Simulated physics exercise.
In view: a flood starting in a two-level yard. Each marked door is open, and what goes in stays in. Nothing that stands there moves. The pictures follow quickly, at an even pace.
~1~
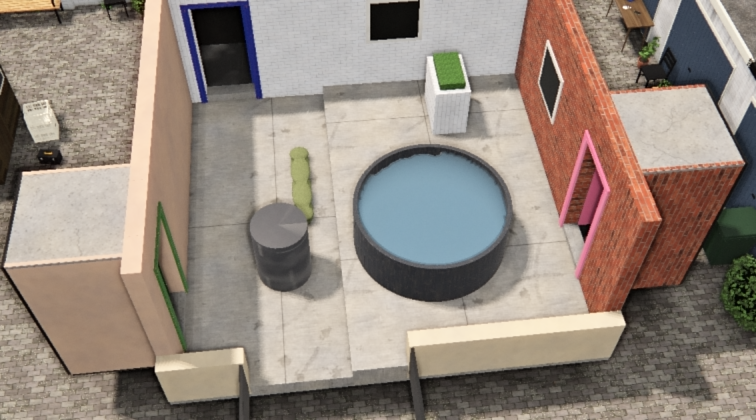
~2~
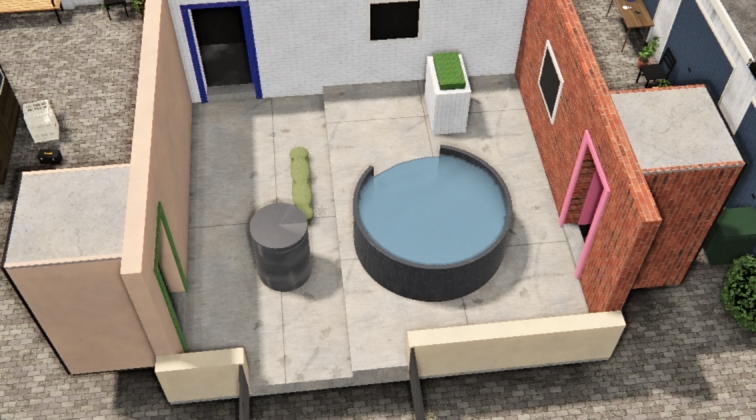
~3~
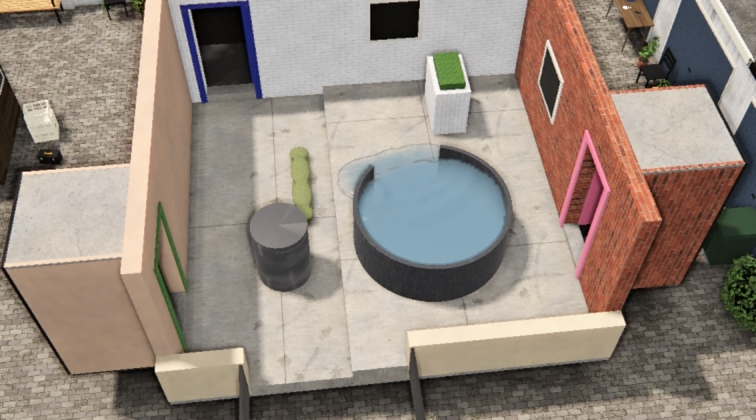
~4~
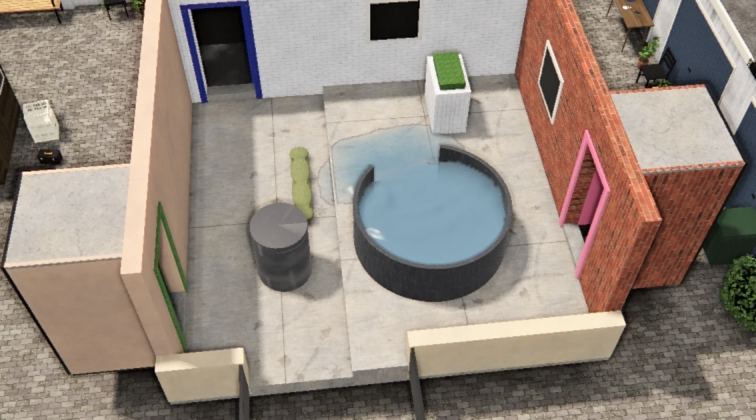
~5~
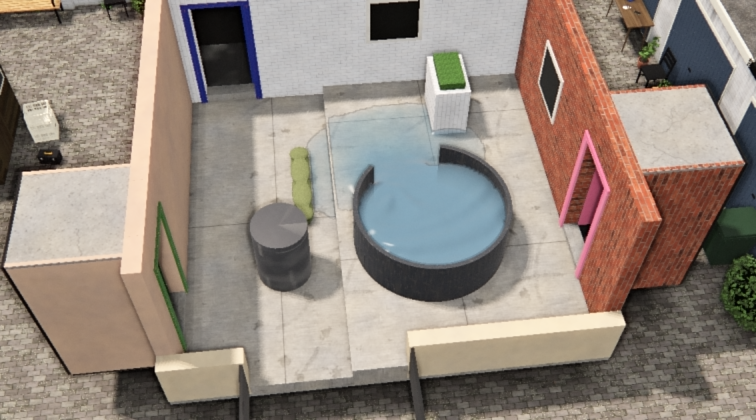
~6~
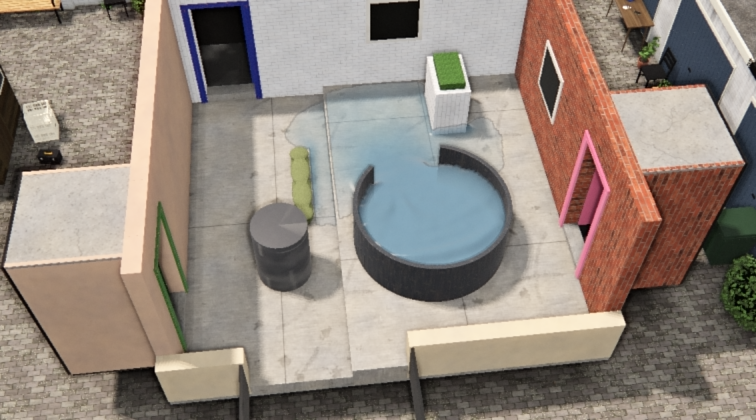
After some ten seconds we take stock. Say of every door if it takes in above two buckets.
One by one: The blue door floods; the pink door holds within the limit; the green door floods.
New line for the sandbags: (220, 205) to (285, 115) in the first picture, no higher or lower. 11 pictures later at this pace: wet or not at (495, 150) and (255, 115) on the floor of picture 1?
One after the other: Covered, covered.
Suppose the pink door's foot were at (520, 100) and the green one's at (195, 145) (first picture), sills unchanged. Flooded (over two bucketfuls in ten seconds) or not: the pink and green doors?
One by one: The pink door passes that mark, the green door goes over.
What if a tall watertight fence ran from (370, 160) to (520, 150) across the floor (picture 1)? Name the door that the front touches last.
Last comes the door marked green.
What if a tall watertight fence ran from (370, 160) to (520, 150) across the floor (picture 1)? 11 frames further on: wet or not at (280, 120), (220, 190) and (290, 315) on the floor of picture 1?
As listed: Under water, covered, free of water.
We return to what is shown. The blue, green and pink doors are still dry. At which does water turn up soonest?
I say the blue-painted one.
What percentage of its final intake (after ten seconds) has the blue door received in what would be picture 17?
About 0 per cent.
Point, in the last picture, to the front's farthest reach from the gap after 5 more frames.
Around (203, 104).
A moment on, water covers 30 % of the floor; the blue door wet at the sill, nothing in, the pink door not reached, the green door not reached.
Next, water covers 45 % of the floor; the blue door wet at the sill, nothing in, the pink door not reached, the green door not reached.
Then, water covers 70 % of the floor; the blue door over two buckets in, the pink door wet at the sill, nothing in, the green door wet at the sill, nothing in.
Later, water covers 90 % of the floor; the blue door over two buckets in, the pink door wet at the sill, nothing in, the green door under two buckets in.
In the end, water covers 95 % of the floor; the blue door over two buckets in, the pink door wet at the sill, nothing in, the green door over two buckets in.
